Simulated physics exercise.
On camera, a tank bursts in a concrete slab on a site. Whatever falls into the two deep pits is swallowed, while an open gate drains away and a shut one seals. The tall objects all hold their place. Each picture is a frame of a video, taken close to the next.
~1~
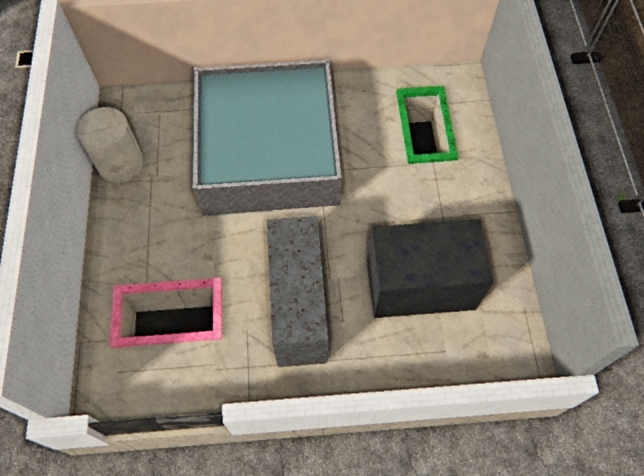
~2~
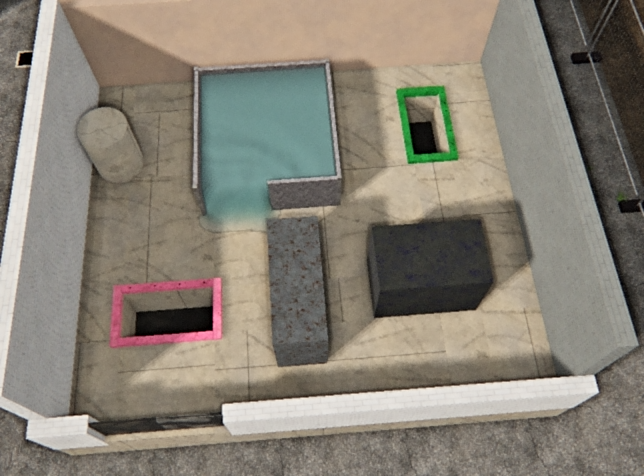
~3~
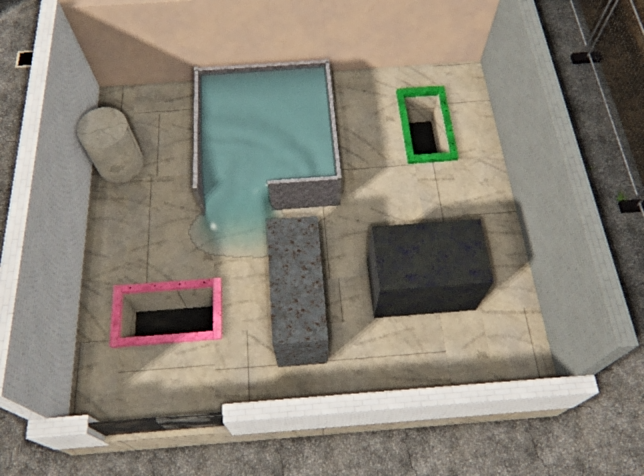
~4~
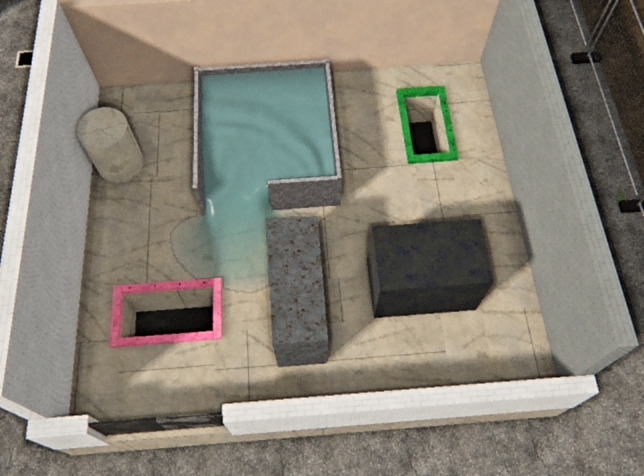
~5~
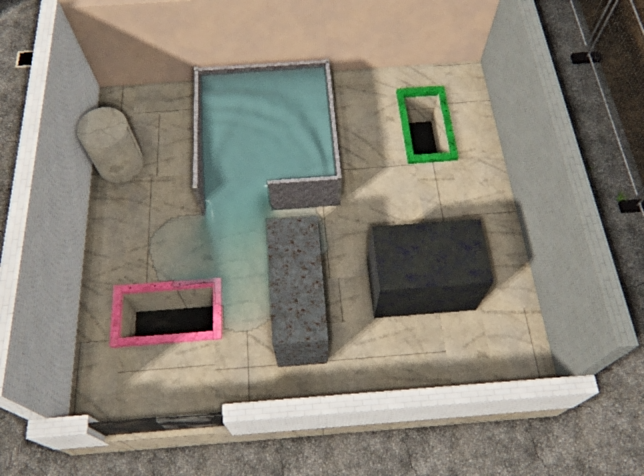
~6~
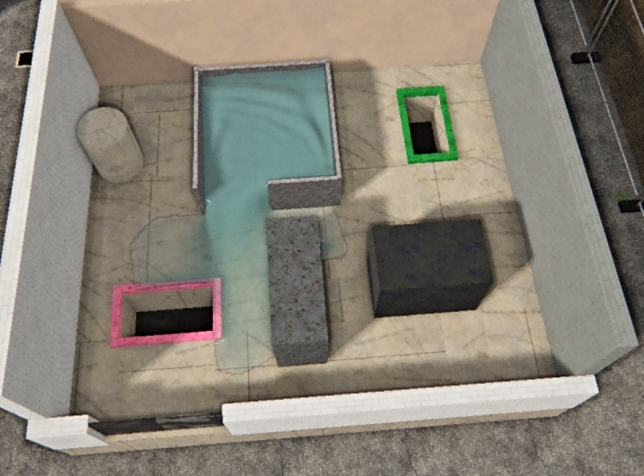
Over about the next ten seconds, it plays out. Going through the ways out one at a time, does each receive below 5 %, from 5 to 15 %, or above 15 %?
One at a time: The gate receives below 5 %, the green pit receives below 5 %, the pink pit receives above 15 %.
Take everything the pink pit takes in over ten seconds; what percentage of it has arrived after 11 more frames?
Share by then: About 40 in a hundred.
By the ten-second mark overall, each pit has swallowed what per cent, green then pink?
In order, near 0 and 28 in a hundred.
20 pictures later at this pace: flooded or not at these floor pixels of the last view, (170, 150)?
There it ends up unsoaked.
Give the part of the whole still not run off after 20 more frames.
I'd estimate close to 84 per cent.
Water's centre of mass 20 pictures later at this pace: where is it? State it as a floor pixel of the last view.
Close to (254, 228), I reckon.
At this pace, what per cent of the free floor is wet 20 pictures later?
Estimated share: About 60 %.
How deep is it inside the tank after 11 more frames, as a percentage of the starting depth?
I'd say around 58 per cent.
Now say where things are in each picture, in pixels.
In the first frame, the tank at (265, 124) is whole and still.
In the second frame, the front is at a hidden place, out from the gap at (237, 202).
In the third frame, the front is at a hidden place, out from the gap at (237, 203).
In the fourth frame, water pours out at (237, 204) and has run to (255, 286).
In the fifth frame, water pours out at (237, 203) and has run to (237, 327).
In the sixth frame, water pours out at (237, 203) and has run to (226, 366).
A moment on, water covers 25 % of the floor; the gate 0 %, the green pit 0 %, the pink pit 5 %.
Next, water covers 40 % of the floor; the gate 0 %, the green pit 0 %, the pink pit 11 %.
Then, water covers 60 % of the floor; the gate 0 %, the green pit 0 %, the pink pit 17 %.
Later, water covers 75 % of the floor; the gate 0 %, the green pit 0 %, the pink pit 24 %.
In the end, water covers 95 % of the floor; the gate 0 %, the green pit 0 %, the pink pit 27 %.
